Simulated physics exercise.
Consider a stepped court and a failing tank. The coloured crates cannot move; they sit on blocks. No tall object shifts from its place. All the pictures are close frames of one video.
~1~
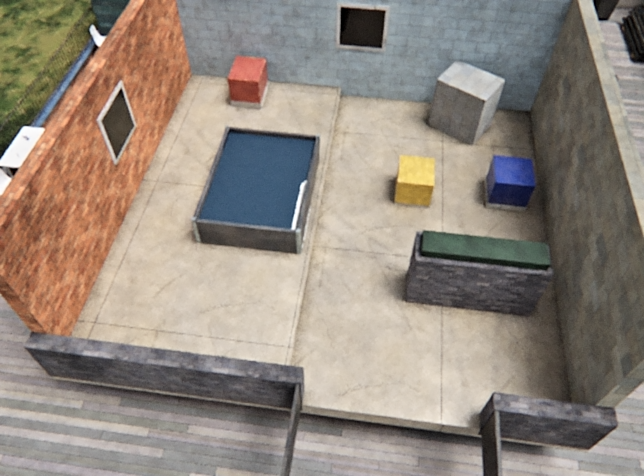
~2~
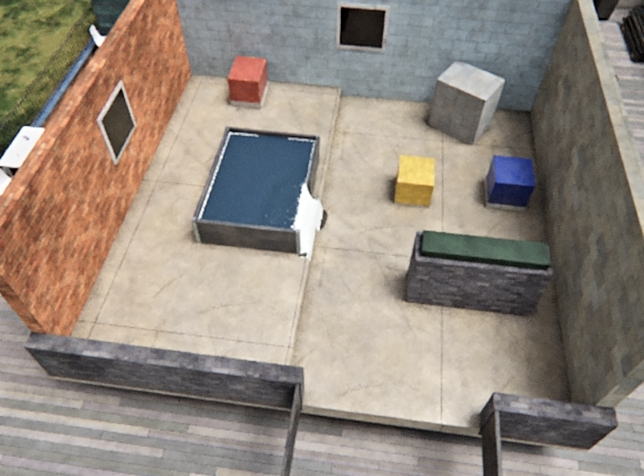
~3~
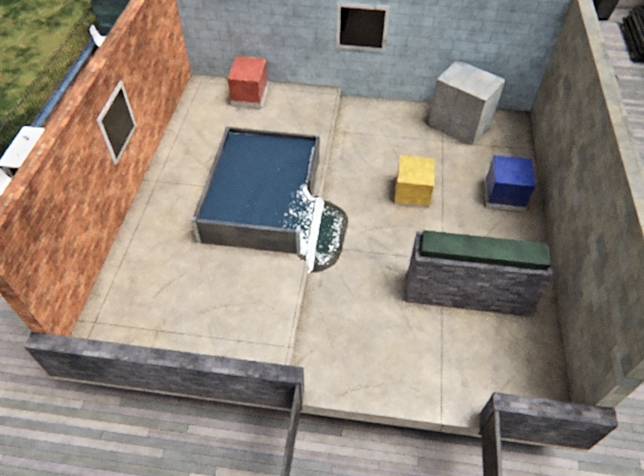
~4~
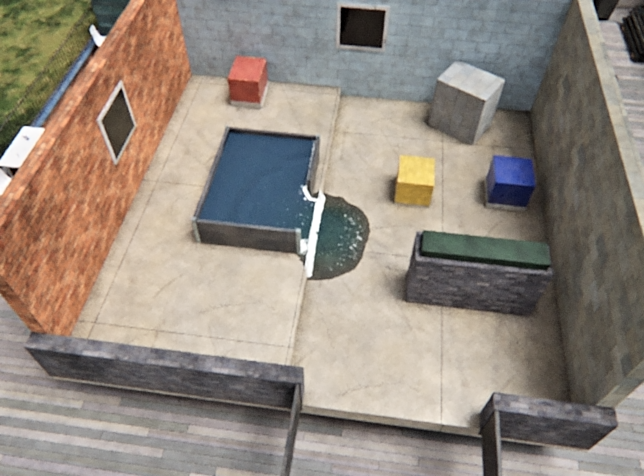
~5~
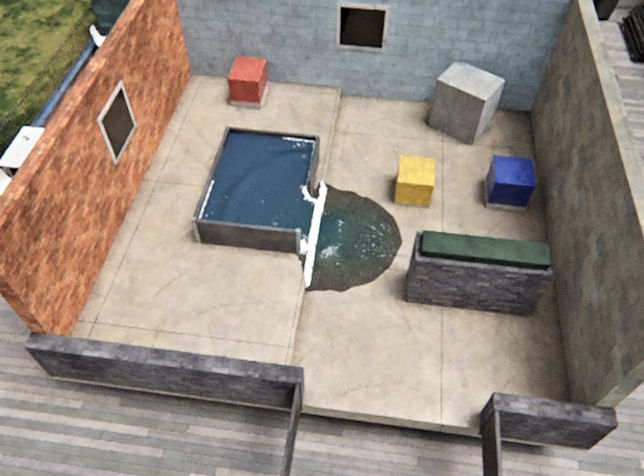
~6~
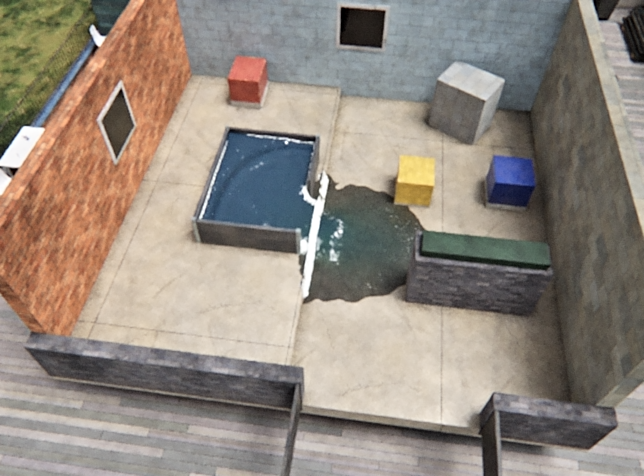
In a walled court, water pours from a tank's right side and spreads rightward across the floor.
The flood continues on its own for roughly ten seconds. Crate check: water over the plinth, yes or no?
Yellow crate yes, red crate no, blue crate yes.
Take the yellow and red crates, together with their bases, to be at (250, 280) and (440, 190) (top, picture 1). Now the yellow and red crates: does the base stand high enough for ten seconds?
The yellow crate stays untouched, the red crate is flooded.
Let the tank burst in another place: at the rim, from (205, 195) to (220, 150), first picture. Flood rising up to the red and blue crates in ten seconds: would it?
First the red crate: It is hit; then the blue crate: It is left alone.
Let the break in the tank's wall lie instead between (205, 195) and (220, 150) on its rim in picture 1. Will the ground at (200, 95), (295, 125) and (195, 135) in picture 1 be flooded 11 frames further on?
In the order given, the spots are swamped, not soaked and swamped.
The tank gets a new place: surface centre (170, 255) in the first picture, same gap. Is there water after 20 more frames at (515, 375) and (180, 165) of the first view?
First point soaked, second point untouched.
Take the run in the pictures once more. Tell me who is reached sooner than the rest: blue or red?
Simply the crate marked blue.
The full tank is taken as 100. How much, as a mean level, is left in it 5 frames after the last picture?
Some 70 per cent.
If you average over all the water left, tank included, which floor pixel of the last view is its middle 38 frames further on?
I'd say around (404, 232).
A moment on, water covers 20 % of the floor; the yellow crate water round its plinth, the red crate not reached, the blue crate water round its plinth.
Next, water covers 30 % of the floor; the yellow crate water round its plinth, the red crate not reached, the blue crate water round its plinth.
Then, water covers 35 % of the floor; the yellow crate water round its plinth, the red crate not reached, the blue crate water round its plinth.
Later, water covers 50 % of the floor; the yellow crate water round its plinth, the red crate not reached, the blue crate water round its plinth.
In the end, water covers 55 % of the floor; the yellow crate was topped, the red crate stayed above the water, the blue crate was topped.
